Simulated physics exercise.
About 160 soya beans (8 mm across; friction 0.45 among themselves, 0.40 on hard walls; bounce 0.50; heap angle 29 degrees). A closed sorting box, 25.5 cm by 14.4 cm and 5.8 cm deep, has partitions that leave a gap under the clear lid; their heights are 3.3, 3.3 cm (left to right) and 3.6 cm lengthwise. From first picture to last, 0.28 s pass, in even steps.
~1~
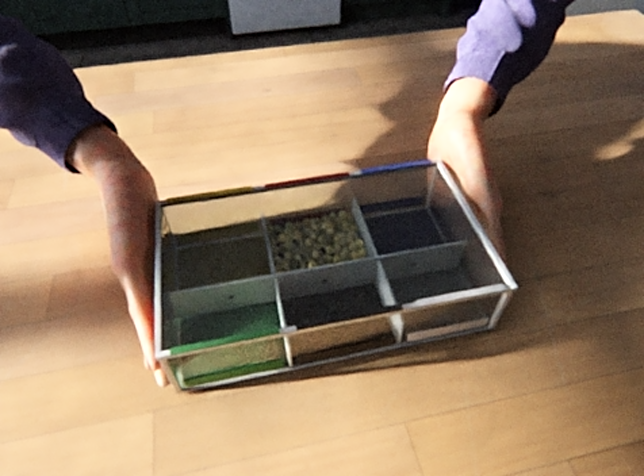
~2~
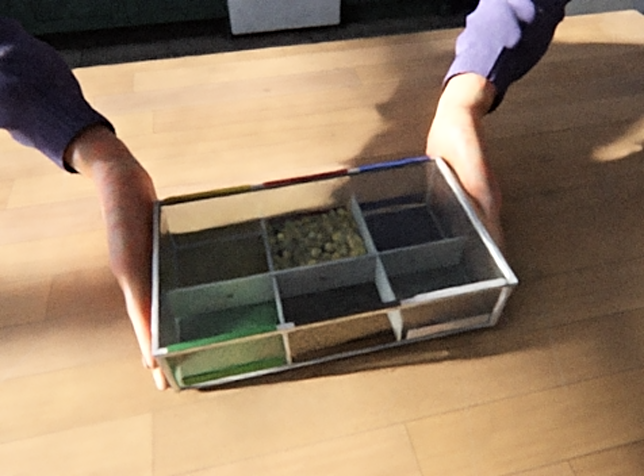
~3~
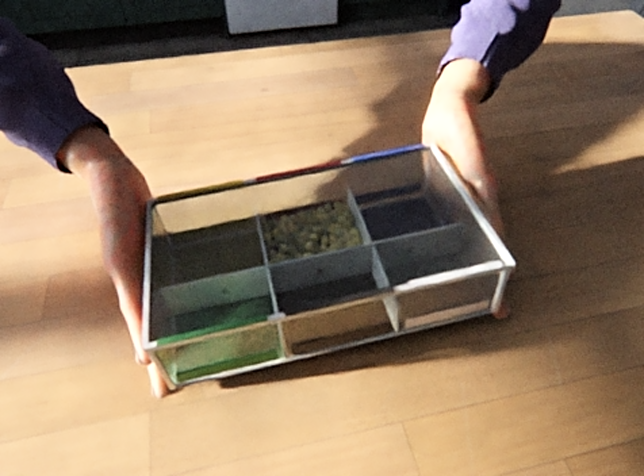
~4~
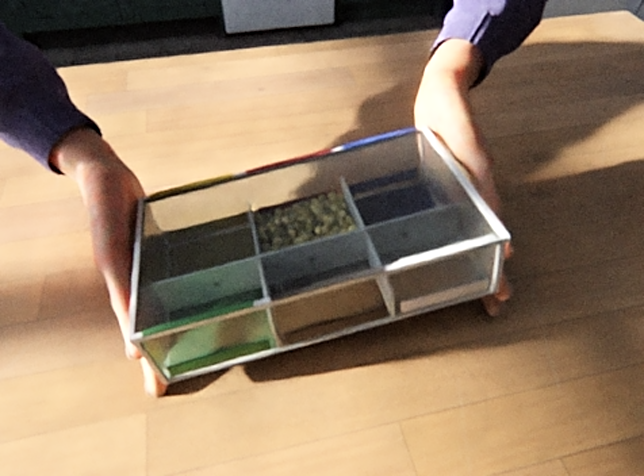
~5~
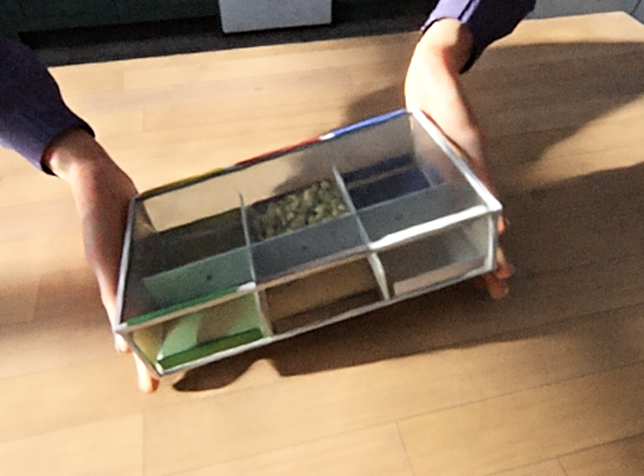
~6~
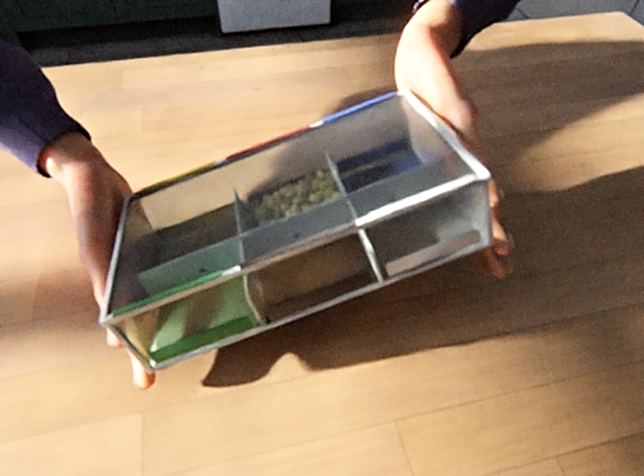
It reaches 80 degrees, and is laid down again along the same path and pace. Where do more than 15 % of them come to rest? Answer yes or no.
Red yes, blue no, green no, yellow yes, white no, black no.
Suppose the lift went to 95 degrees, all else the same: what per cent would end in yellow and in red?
In that case yellow 70, red 30.
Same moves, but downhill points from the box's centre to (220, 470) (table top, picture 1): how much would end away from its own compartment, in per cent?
About 45 per cent.
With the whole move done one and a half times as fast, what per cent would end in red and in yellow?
Then: Red 55; yellow 45.
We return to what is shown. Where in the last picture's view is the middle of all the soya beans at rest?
Around (270, 247).
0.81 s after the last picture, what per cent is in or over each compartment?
Red 95; blue 0; green 0; yellow 5; white 0; black 0.
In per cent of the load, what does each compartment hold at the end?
Red 65, blue 0, green 0, yellow 35, white 0, black 0.
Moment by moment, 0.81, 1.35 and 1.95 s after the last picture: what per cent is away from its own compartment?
In turn: 5, 35, 35.
Then, 0.81 s after the last picture, tilt 79 degrees; red 95 %, yellow 5 %.
Then, 1.35 s after the last picture, tilt 34 degrees; red 65 %, yellow 35 %.
Then, 1.95 s after the last picture, tilt 0 degrees; red 65 %, yellow 35 %.
In the end, red 65 %, blue 0 %, green 0 %, yellow 35 %, white 0 %, black 0 %.
